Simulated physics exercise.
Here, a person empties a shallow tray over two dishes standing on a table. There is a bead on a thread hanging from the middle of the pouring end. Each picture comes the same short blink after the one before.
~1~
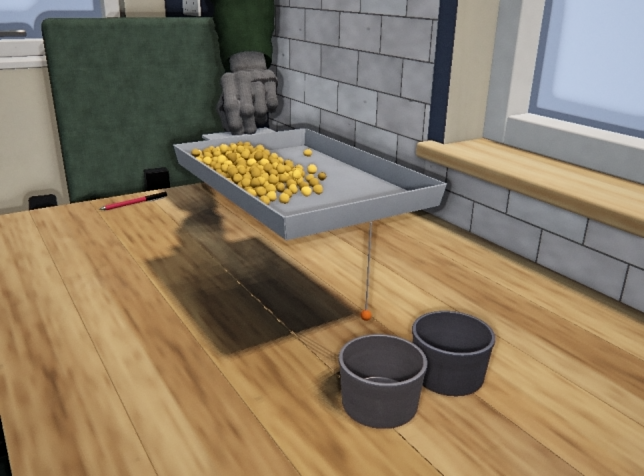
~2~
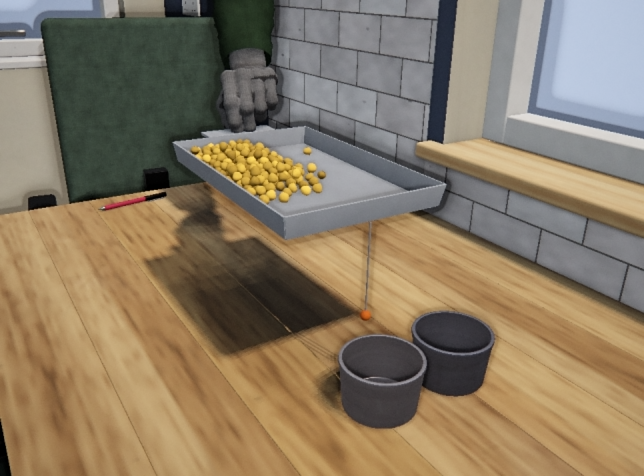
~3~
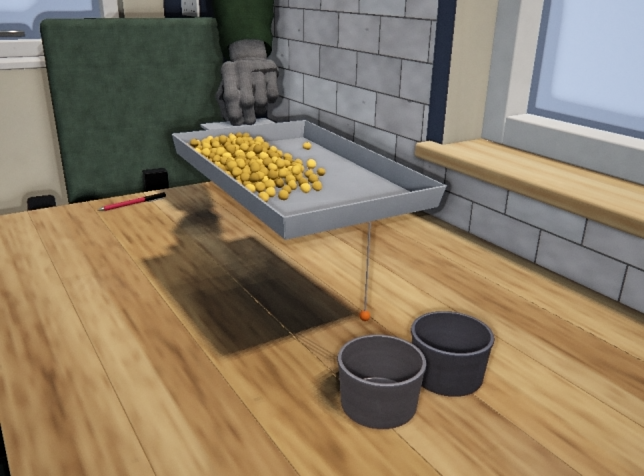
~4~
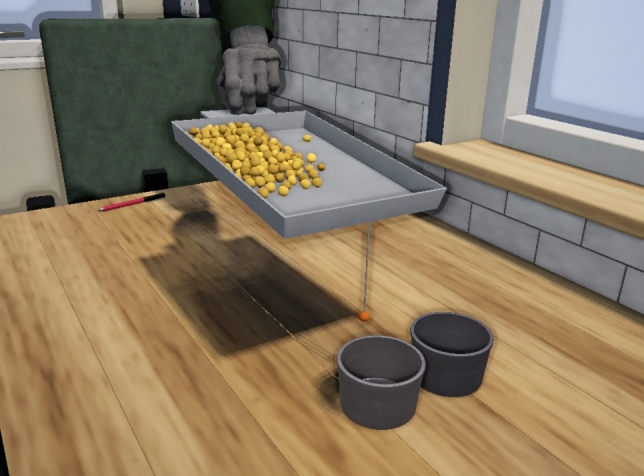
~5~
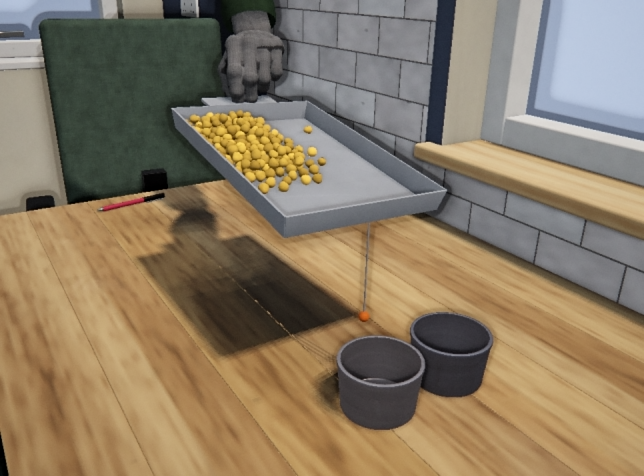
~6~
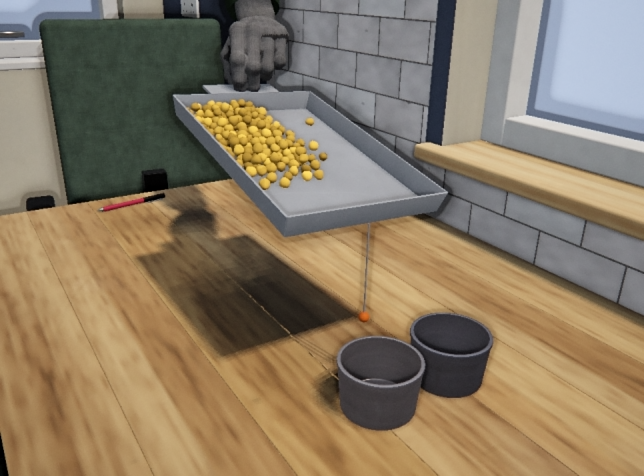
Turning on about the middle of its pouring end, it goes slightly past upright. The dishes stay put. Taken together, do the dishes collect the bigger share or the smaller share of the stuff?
The bigger share.
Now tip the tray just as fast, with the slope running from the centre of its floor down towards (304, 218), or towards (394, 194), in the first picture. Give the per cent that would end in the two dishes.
Roughly 10 percent first and 30 percent second.
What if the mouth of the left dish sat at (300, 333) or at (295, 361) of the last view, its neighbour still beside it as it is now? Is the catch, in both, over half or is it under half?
Short of half, then Short of half.
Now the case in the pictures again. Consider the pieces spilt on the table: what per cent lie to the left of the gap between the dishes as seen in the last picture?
20 per cent, about.
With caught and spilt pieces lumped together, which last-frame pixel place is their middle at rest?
At about (438, 379).
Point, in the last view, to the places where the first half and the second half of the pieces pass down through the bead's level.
I'd say around (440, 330) at first, then around (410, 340).
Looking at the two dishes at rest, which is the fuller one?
Winner: The right side.
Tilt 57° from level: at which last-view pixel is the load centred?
Roughly at (363, 164).
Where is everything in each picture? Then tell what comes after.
In the first frame, corners of the pouring end at (286, 215) and (441, 183), level; middle of the load at (249, 171), puffed corn balls; left dish at (408, 399); right dish at (479, 369); bead on its thread at (366, 315).
In the second frame, corners of the pouring end at (286, 215) and (441, 184), level; middle of the load at (248, 169).
In the third frame, corners of the pouring end at (286, 215) and (441, 185), tipped barely, lowest at the right corner; middle of the load at (247, 164).
In the fourth frame, corners of the pouring end at (286, 215) and (441, 187), tipped a little, lowest at the right corner; middle of the load at (241, 149).
In the fifth frame, corners of the pouring end at (287, 214) and (441, 189), tipped a little, lowest at the right corner; middle of the load at (242, 140).
In the sixth frame, corners of the pouring end at (289, 214) and (442, 191), tipped a little, lowest at the right corner; middle of the load at (243, 131); left dish at (406, 401); right dish at (477, 370).
Soon, tray tipped steeply; nearly all on the tray; a stray few in the left dish; a stray few in the right dish; a stray few outside both; a stray few in the air.
A while on, tray tipped right over; nearly all on the tray; a stray few in the left dish; a stray few in the right dish; a stray few outside both; a stray few in the air.
Towards the end, tray tipped past a quarter turn; about a quarter in the left dish; about half in the right dish; about a third outside both.
Finally, tray tipped past a quarter turn; about a quarter in the left dish; about half in the right dish; about a third outside both.
